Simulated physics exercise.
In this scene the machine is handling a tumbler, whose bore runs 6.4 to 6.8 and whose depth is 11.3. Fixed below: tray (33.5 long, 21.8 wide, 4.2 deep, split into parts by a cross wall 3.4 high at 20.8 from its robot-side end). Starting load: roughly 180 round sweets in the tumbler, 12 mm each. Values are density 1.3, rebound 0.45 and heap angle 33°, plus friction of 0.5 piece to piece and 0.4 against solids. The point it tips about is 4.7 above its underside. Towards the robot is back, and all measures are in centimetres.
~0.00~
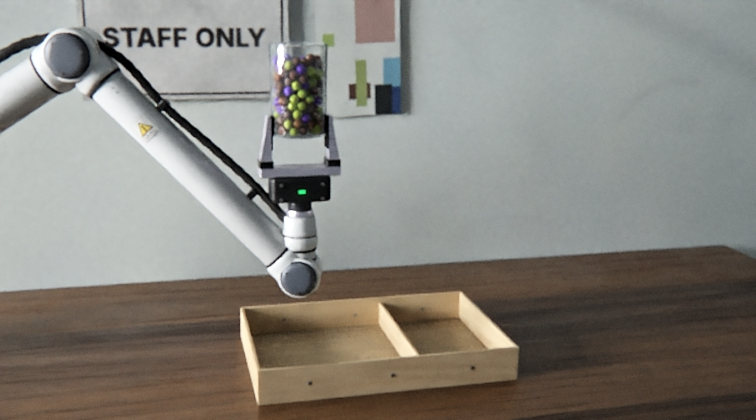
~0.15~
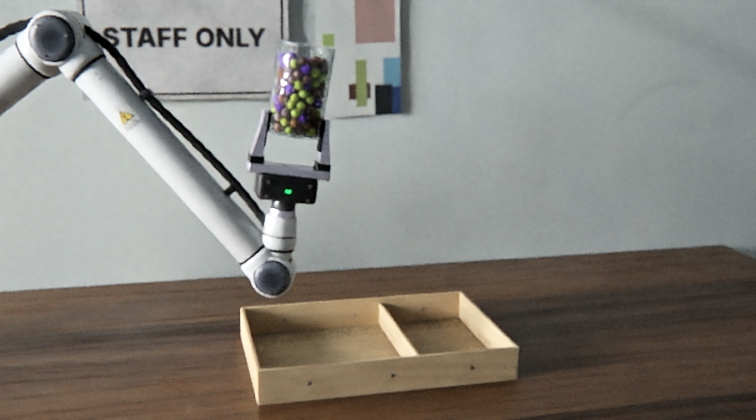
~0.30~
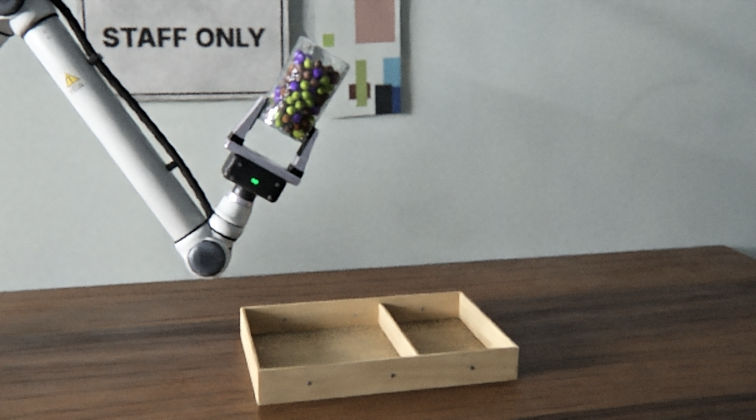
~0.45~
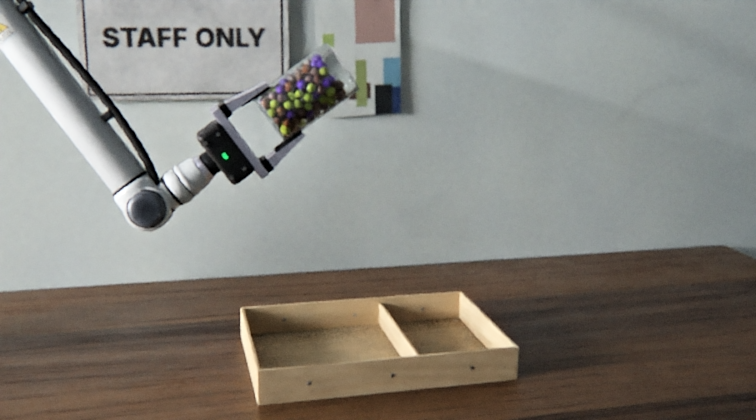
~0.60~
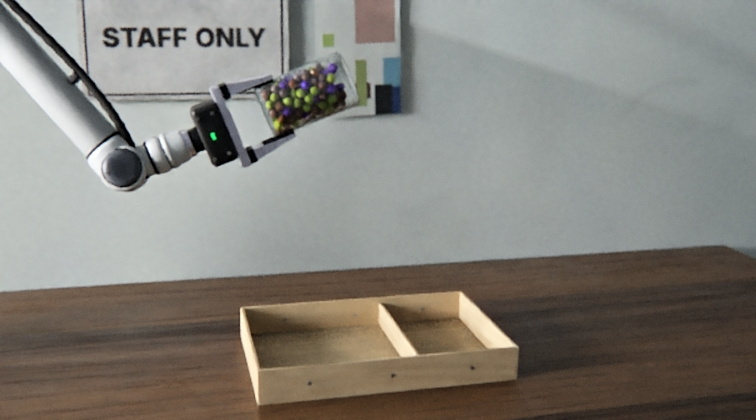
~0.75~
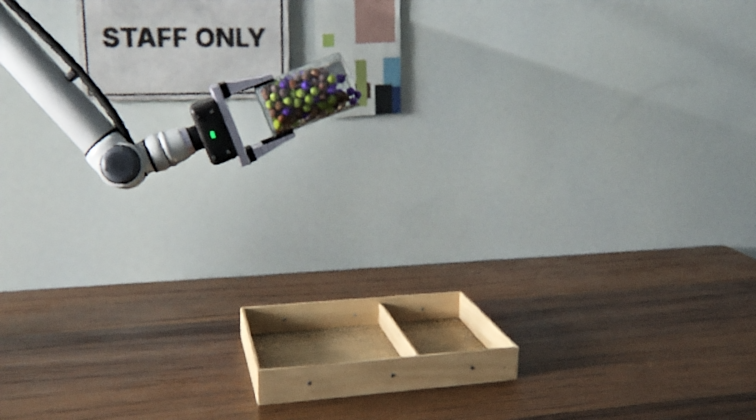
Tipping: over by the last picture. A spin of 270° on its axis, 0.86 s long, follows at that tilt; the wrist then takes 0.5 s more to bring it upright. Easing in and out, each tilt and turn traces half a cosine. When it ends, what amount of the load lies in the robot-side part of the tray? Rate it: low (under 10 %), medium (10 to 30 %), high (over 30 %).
Rating: Low.
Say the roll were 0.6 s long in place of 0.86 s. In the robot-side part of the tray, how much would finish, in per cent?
Expected share: Some 0 %.
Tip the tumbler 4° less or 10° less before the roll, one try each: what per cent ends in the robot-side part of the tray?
You'd get close to 0 per cent, then close to 0 per cent.
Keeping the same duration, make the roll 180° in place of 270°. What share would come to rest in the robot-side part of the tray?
I'd put it at about 5 %.
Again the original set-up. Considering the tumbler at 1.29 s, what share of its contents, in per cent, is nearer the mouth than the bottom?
I'd say about 40 %, give or take.
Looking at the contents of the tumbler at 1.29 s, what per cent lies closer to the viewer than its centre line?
Close to 50 % of them.
After 1.29 s, tipped 70°, highest piece 40 above the table; 176 in the tumbler, 3 in the robot-side part, 1 in the far-side part.
After 1.84 s, tipped 40°, highest piece 41 above the table; 173 in the tumbler, 6 in the robot-side part, 1 in the far-side part.
After 2.31 s, upright, highest piece 43 above the table; 173 in the tumbler, 6 in the robot-side part, 1 in the far-side part.
After 3.01 s, upright, highest piece 43 above the table; 173 in the tumbler, 6 in the robot-side part, 1 in the far-side part.
In the end, 173 in the tumbler, 6 in the robot-side part, 1 in the far-side part. That is 3 % in the robot-side part of the tray.
